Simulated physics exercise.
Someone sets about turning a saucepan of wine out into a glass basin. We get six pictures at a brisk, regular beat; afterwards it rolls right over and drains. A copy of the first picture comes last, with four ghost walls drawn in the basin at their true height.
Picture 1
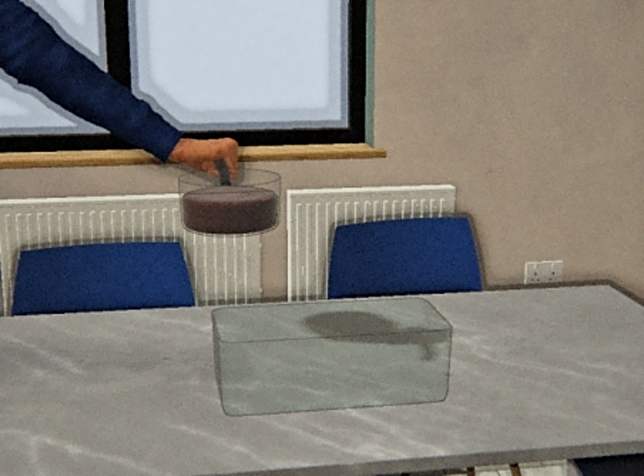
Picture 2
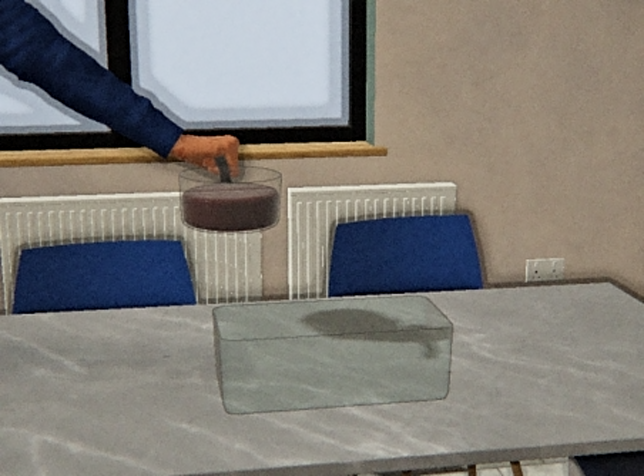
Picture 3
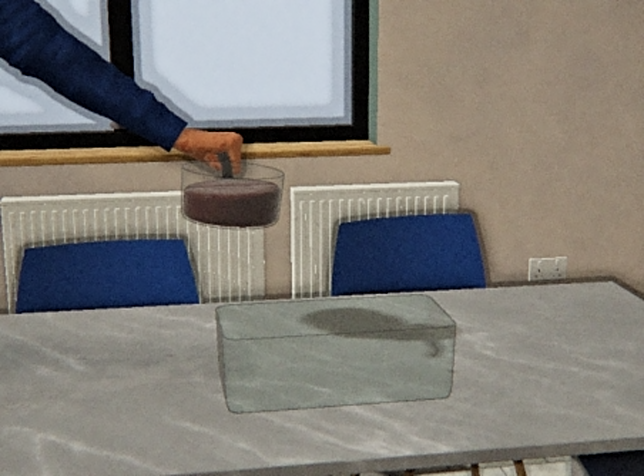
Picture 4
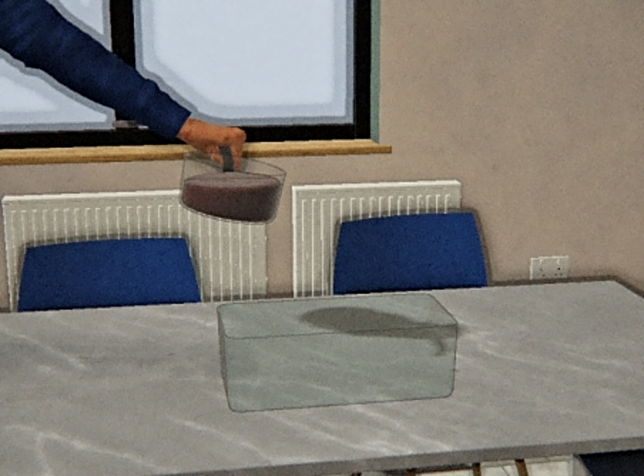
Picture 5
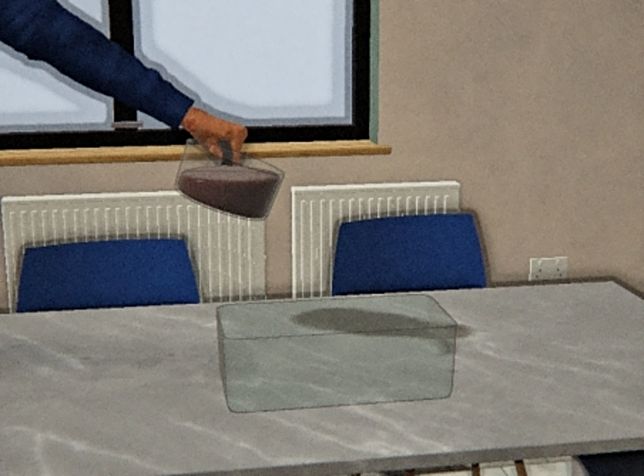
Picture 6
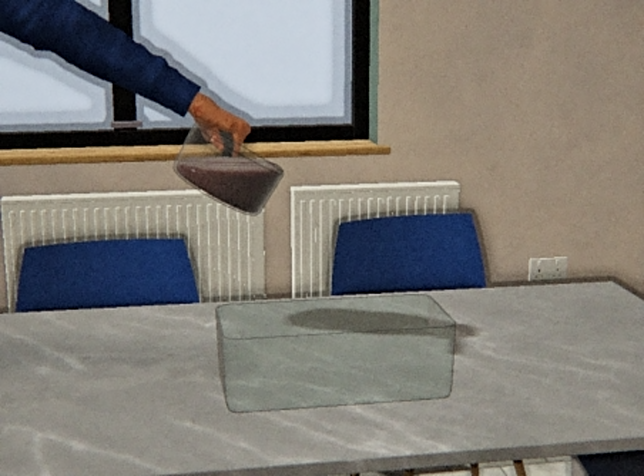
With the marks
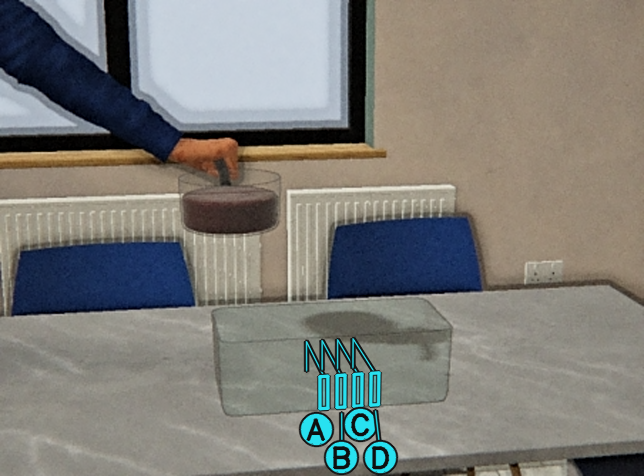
A hand in a blue sleeve held a clear round pan of dark wine above and behind a glass basin on a grey table, then gradually tilted it until the wine reached the lip.
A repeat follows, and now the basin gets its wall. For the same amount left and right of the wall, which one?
Choose D.
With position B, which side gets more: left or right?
The right one.
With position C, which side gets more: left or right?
The right one.
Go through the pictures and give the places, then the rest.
Upright, lip at (278, 175); basin from (222, 415) to (447, 399); nothing has left yet, in the first picture.
Upright, lip at (279, 173); nothing has left yet, in the second picture.
Tipped about 5°, lip at (282, 172); nothing has left yet, in the third picture.
Tipped about 12°, lip at (284, 171); nothing has left yet, in the fourth picture.
Tipped about 20°, lip at (283, 172); nothing has left yet, in the fifth picture.
Tipped about 31°, lip at (282, 171); wine is over the lip, down to (282, 171), in the sixth picture.
In cyan, A at (324, 414); B at (341, 413); C at (358, 411); D at (375, 410).
If A is chosen, about 5 % ends left of the wall and 91 % right of it; 4 % is lost outside.
If B is chosen, about 8 % ends left of the wall and 90 % right of it; 3 % is lost outside.
If C is chosen, about 17 % ends left of the wall and 81 % right of it.
If D is chosen, about 50 % ends left of the wall and 47 % right of it; 3 % is lost outside.
